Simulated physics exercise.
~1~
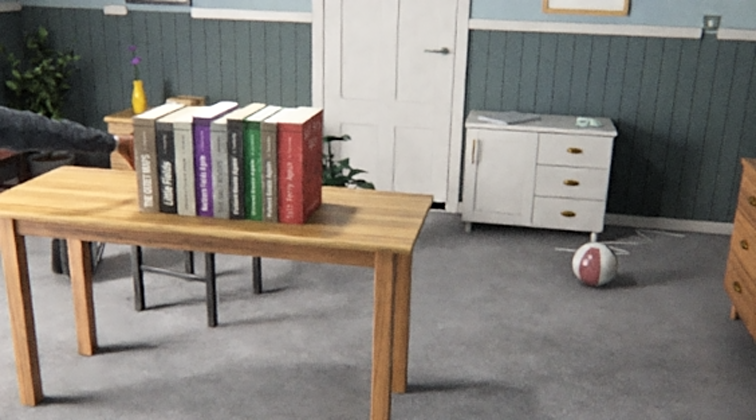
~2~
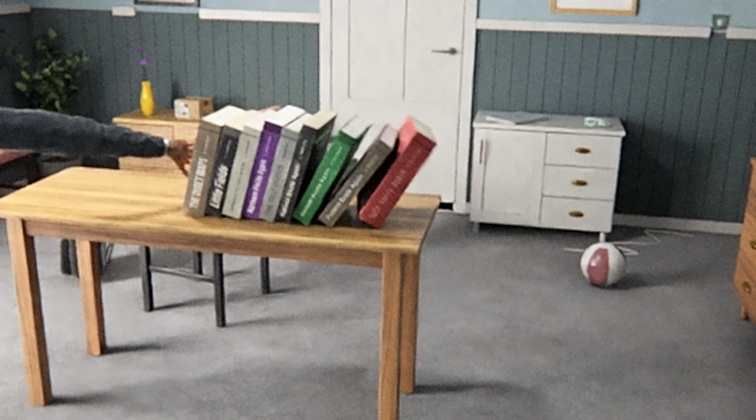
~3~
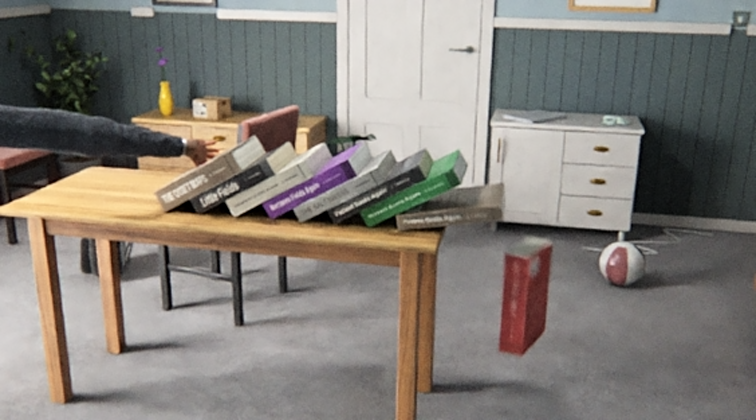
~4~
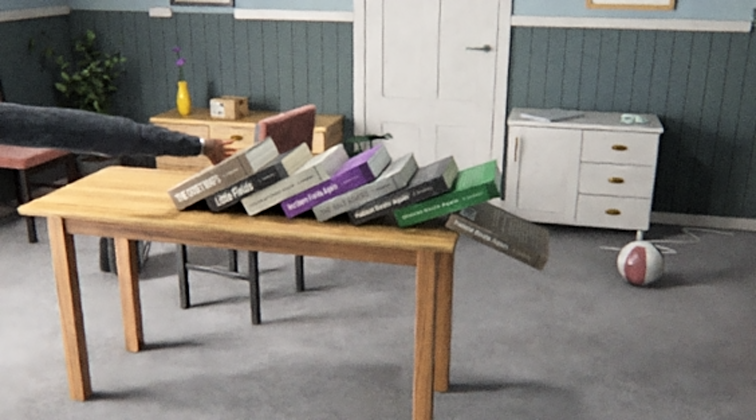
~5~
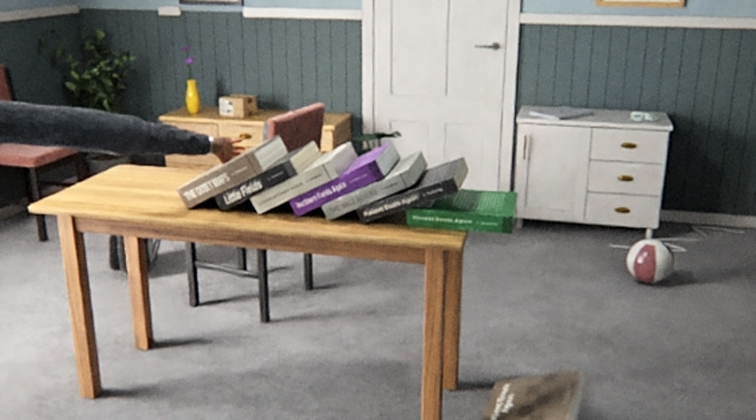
The clip opens on a row of upright, book-like files on a wooden table, with a dark-sleeved arm at the left. The hand reaches the left end of the row, and the files tip to the right, leaning on one another. As they topple further, the red file at the far end drops off the table's right edge, turning upside down in the air. The grayish-brown one beside it slides out, tilts over the edge and falls too, while the view drifts slightly left. At the end it lies on the floor, the green file juts past the edge but stays up, and the purple one rests slanted among the others.
